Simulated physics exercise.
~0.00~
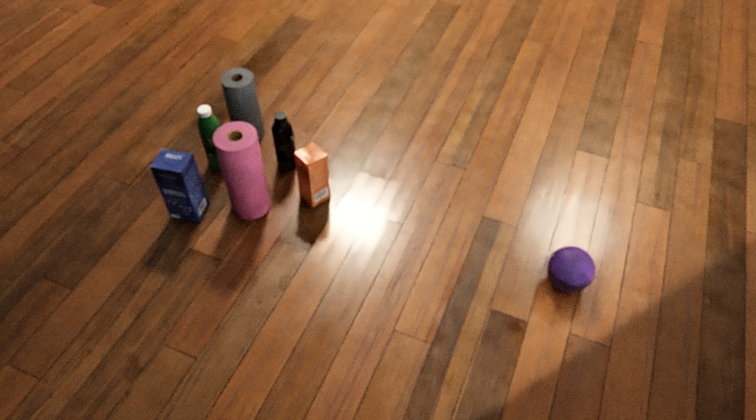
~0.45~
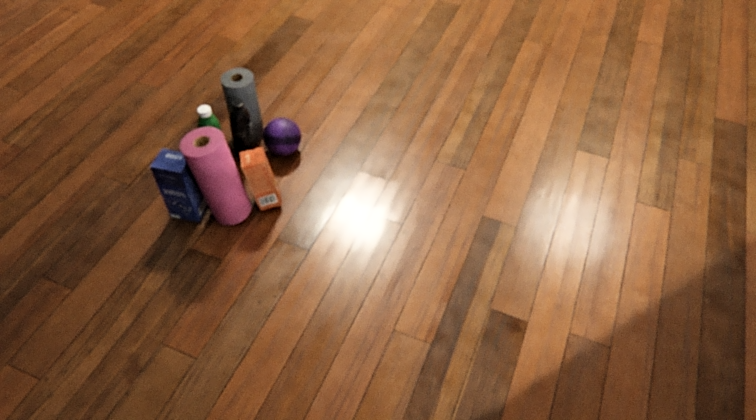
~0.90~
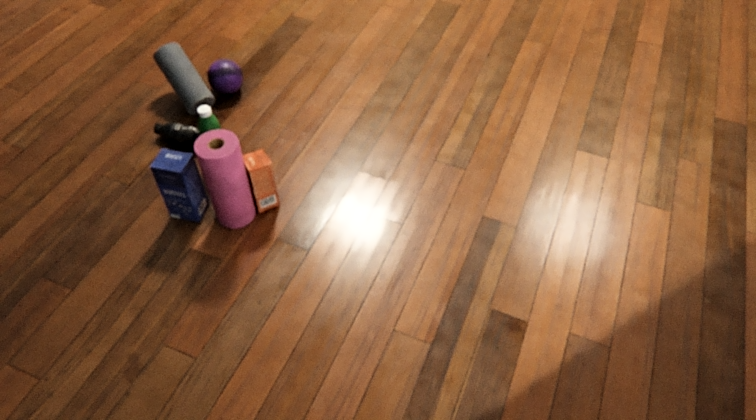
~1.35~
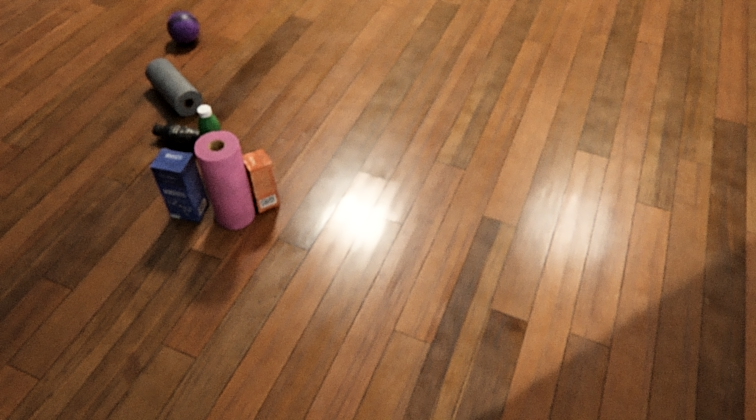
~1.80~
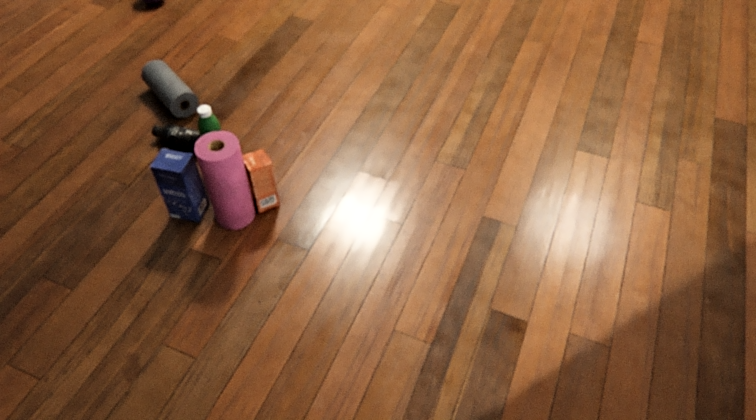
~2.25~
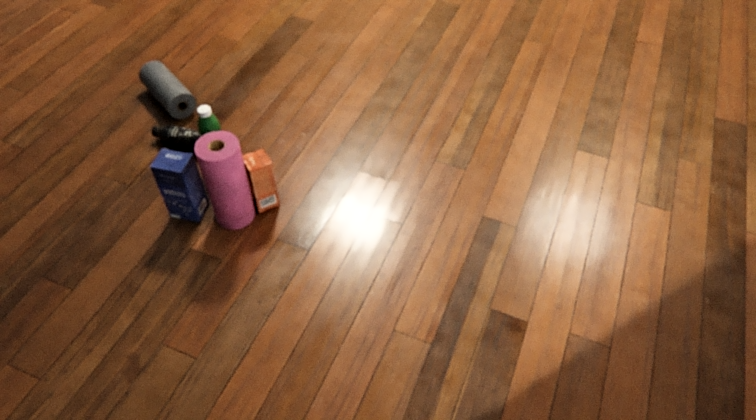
Purple ball rolling left into grouped household items, toppling the black bottle and grey roll, then leaving view as the rest stand.
